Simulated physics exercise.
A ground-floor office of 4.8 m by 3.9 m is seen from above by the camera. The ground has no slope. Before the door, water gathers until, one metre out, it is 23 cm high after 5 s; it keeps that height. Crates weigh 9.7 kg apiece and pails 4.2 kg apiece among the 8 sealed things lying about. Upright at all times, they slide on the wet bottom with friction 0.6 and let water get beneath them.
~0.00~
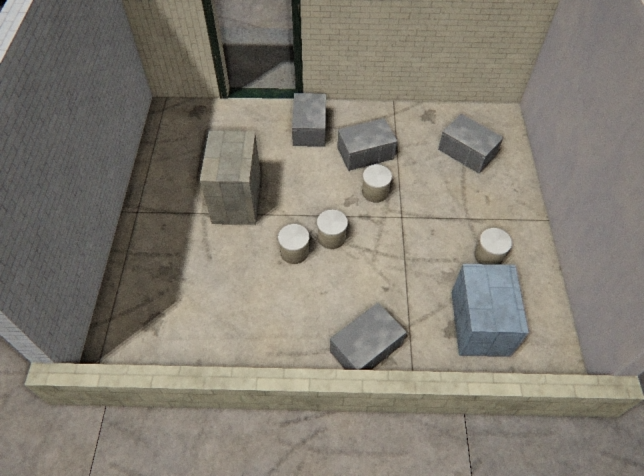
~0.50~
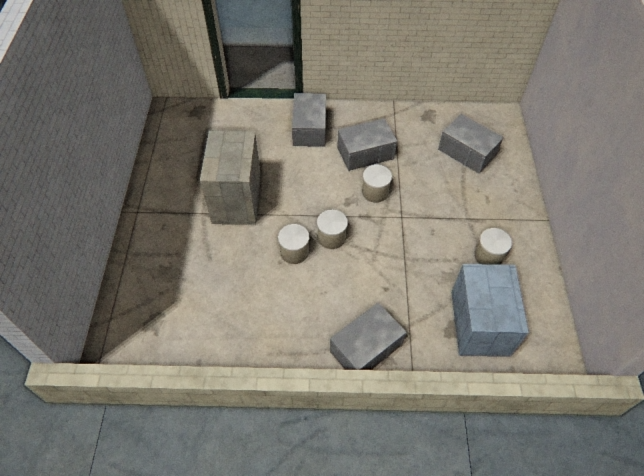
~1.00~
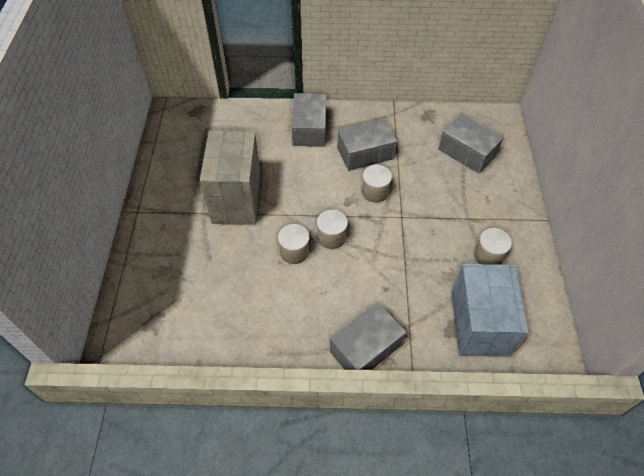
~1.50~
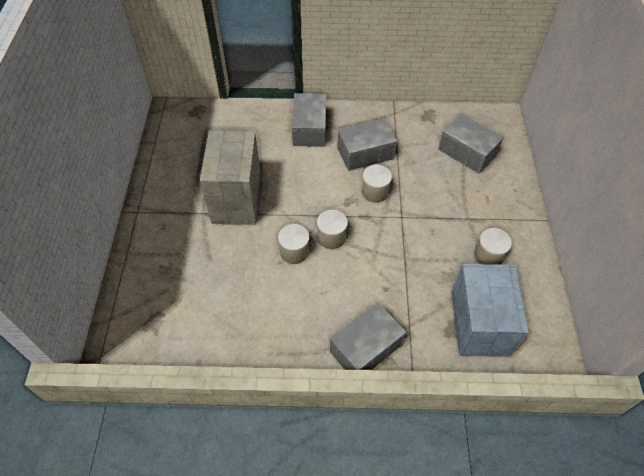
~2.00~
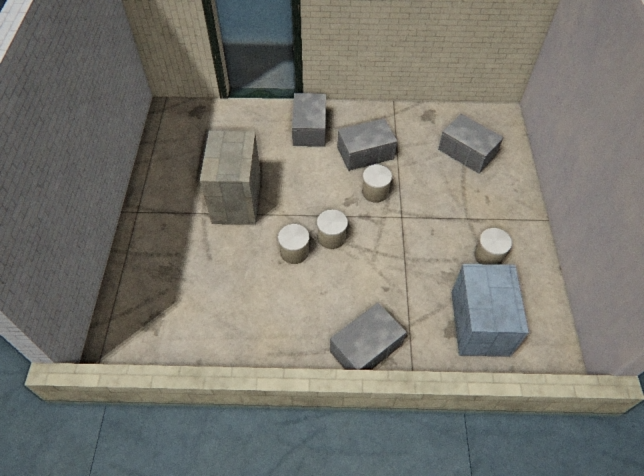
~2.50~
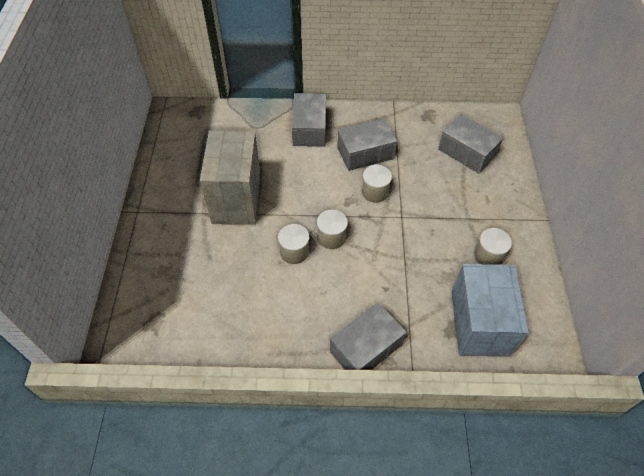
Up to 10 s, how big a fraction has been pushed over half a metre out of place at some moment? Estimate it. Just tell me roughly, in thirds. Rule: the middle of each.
Roughly under a third.
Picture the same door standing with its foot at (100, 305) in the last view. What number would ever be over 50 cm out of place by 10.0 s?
That would give 6.
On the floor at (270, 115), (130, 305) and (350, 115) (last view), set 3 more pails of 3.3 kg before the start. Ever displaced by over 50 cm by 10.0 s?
The three, in order: Larger, larger, smaller shift.
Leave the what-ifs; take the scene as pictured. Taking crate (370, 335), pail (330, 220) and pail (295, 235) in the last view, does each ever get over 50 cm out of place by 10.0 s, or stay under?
Within, beyond, beyond.
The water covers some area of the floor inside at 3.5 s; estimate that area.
Somewhere about 2.0 m2, give or take.
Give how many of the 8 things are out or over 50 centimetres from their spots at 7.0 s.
By that time the total stands at 2.
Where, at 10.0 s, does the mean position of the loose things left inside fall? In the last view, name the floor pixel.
Roughly at (411, 234).
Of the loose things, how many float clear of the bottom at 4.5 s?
At that time the total is 0.
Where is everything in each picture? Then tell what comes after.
In the first picture, a crate at (368, 335), on the bottom; a crate at (367, 135), on the bottom; water covers 0.0 m2; 0 of 8 have shifted.
In the second picture, a crate at (368, 335), on the bottom; a crate at (367, 135) rests on the ground; 0.0 m2 under water; 0 of 8 have shifted.
In the third picture, a crate at (368, 335) rests on the ground; a crate at (367, 135), on the bottom; 0.0 m2 under water; 0 of 8 have shifted.
In the fourth picture, a crate at (368, 335) rests on the ground; a crate at (367, 135) rests on the ground; water covers 0.0 m2; 0 of 8 have shifted.
In the fifth picture, a crate at (368, 335), on the bottom; a crate at (367, 135) rests on the ground; water covers 0.0 m2; 0 of 8 have shifted.
In the sixth picture, a crate at (368, 335) rests on the ground; a crate at (367, 135) rests on the ground; water covers 0.3 m2; 0 of 8 have shifted.
After 3.5 s 0 of 8 are over 50 cm from their spots; 0 afloat.
After 4.5 s 0 of 8 are over 50 cm from their spots; 0 afloat.
After 7.0 s 2 of 8 are over 50 cm from their spots; 0 afloat.
After 10.0 s 2 of 8 are over 50 cm from their spots, and 2 have been at some point; 2 afloat.
